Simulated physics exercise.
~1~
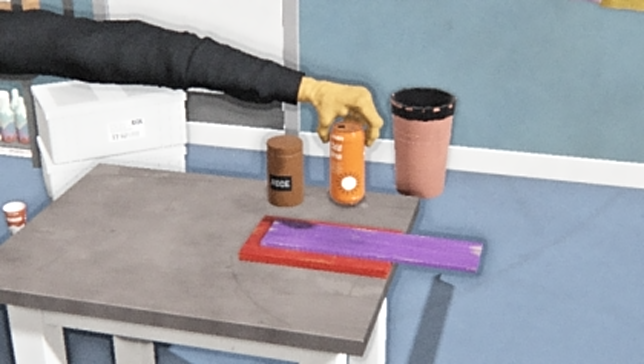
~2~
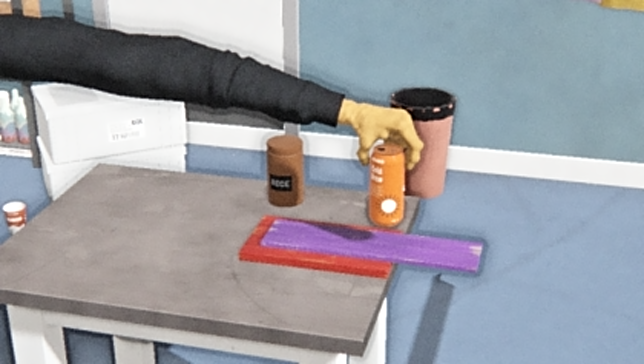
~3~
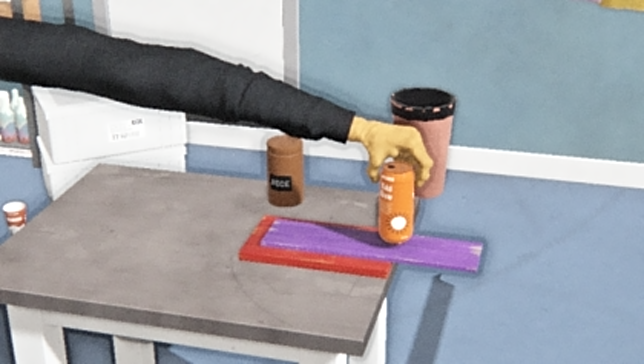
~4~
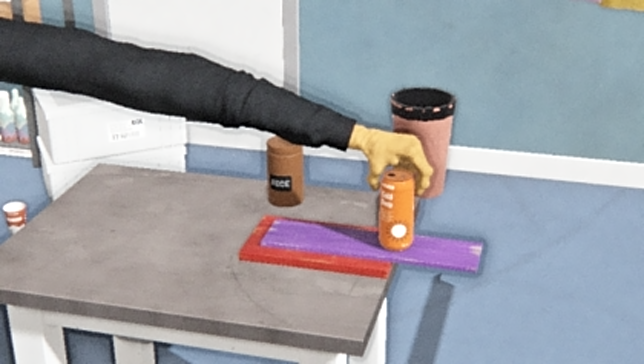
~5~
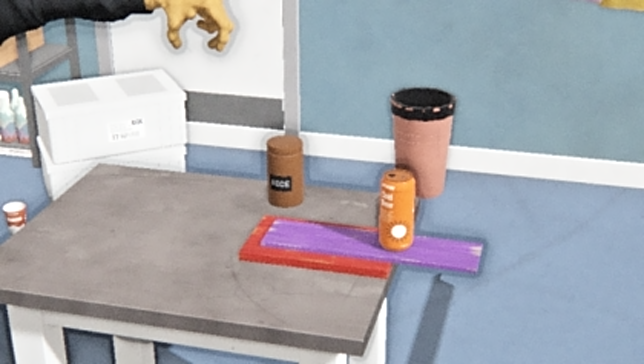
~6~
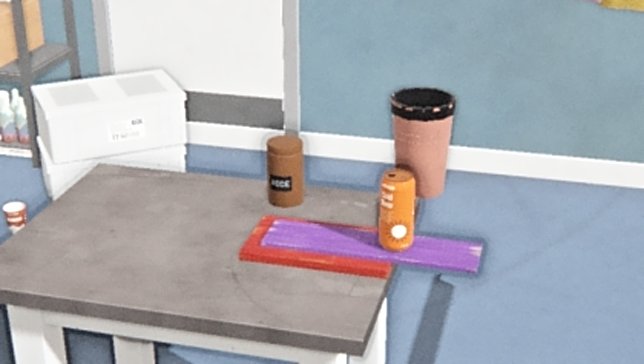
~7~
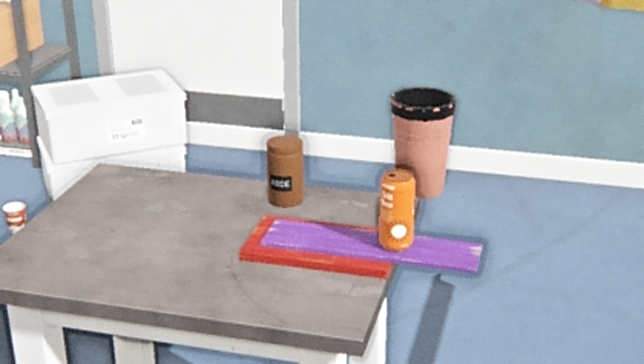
To begin with, a gloved hand at the end of a dark sleeve grips an orange can standing upright near the back edge of a grey table, beside a brown jar. A purple plank lies across a red slab, with its right end sticking out past the table's edge. The hand carries the can a short way right and toward the viewer, then lowers it upright onto the plank near the table's edge. It lets go and draws back to the left, out of view. The plank keeps its balance, and the can stays standing on it while everything remains still.
